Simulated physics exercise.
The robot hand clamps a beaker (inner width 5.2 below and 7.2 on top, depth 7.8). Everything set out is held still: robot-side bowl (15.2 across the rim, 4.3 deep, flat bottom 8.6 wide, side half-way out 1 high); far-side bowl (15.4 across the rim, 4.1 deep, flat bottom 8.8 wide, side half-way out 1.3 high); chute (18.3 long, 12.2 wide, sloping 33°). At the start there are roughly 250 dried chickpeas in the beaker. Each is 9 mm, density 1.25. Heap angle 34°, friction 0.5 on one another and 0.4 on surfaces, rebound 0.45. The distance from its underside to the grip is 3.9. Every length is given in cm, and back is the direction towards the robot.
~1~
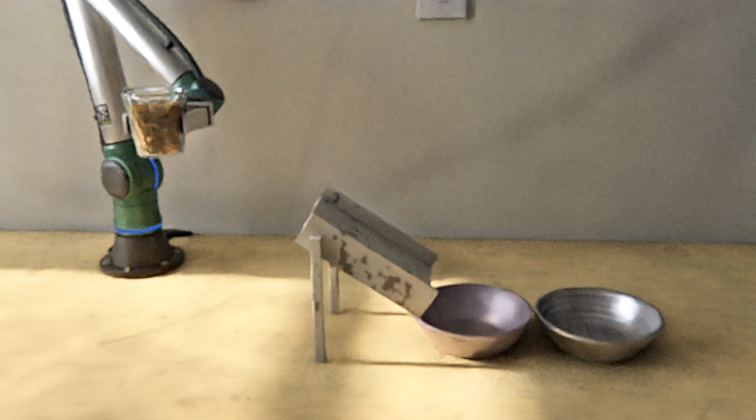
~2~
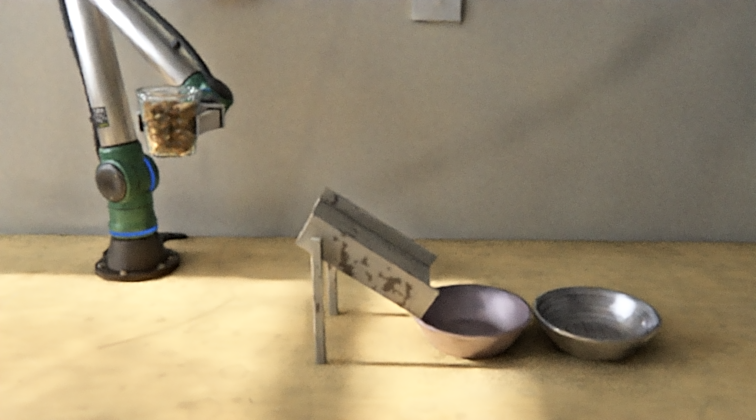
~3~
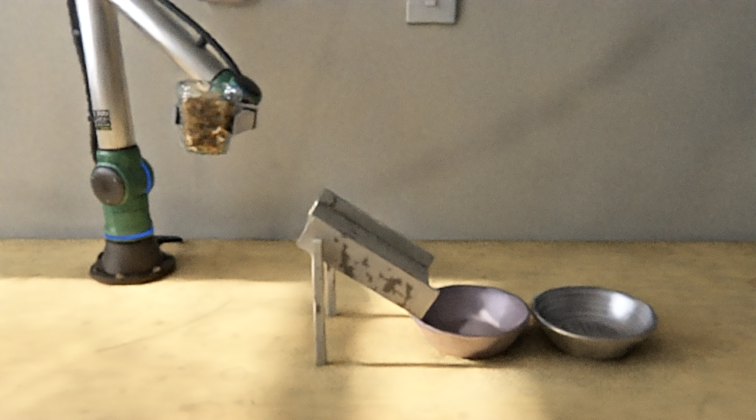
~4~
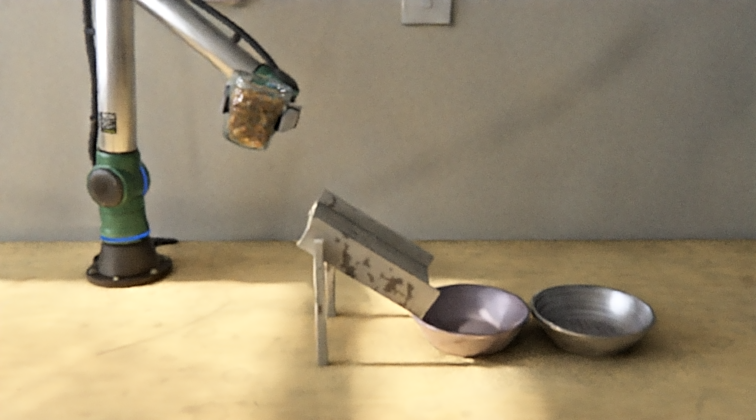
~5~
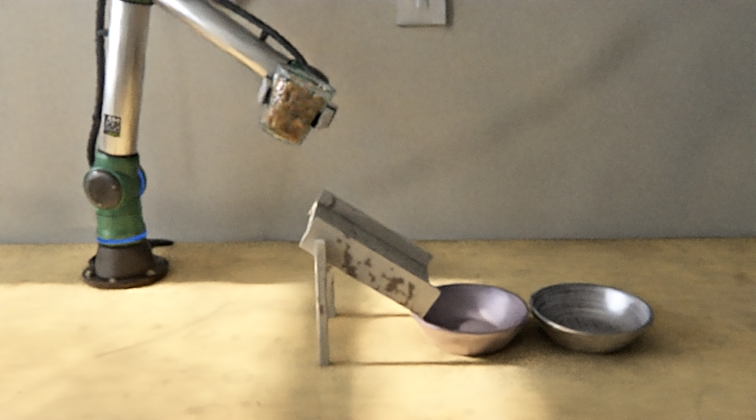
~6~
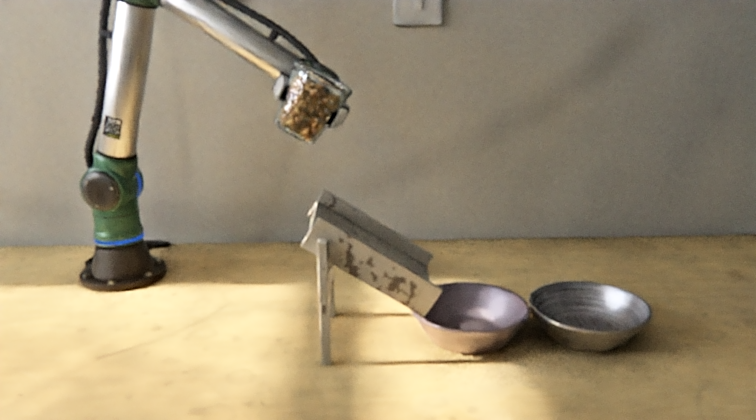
A robot arm carried a clear container of dried chickpeas to the right, gradually tilting it forward above a slanted metal chute, while the two bowls on the table to the right stayed still.
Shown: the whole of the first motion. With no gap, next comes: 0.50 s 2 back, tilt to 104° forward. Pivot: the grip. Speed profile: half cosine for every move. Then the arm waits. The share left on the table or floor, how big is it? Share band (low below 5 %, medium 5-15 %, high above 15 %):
It is low, below 5 %.
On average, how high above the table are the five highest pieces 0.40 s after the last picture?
Roughly 34 cm high.
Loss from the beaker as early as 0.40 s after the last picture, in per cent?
Around 0 % is out.
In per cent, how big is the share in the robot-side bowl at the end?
100 per cent, give or take.
Then, 0.20 s after the last picture, tilted 56° forward, highest piece 36 above the table; 250 in the beaker.
Then, 0.40 s after the last picture, tilted 97° forward, highest piece 35 above the table; 244 in the beaker, 6 on the chute or in flight.
Then, 0.70 s after the last picture, tilted 104° forward, highest piece 33 above the table; 119 in the beaker, 32 in the robot-side bowl, 99 on the chute or in flight.
Then, 1.75 s after the last picture, tilted 104° forward, highest piece 3 above the table; 248 in the robot-side bowl, 1 in the far-side bowl, 1 on the table or floor.
Final count, 248 in the robot-side bowl, 1 in the far-side bowl, 1 on the table or floor. That is 0 % on the table or floor.
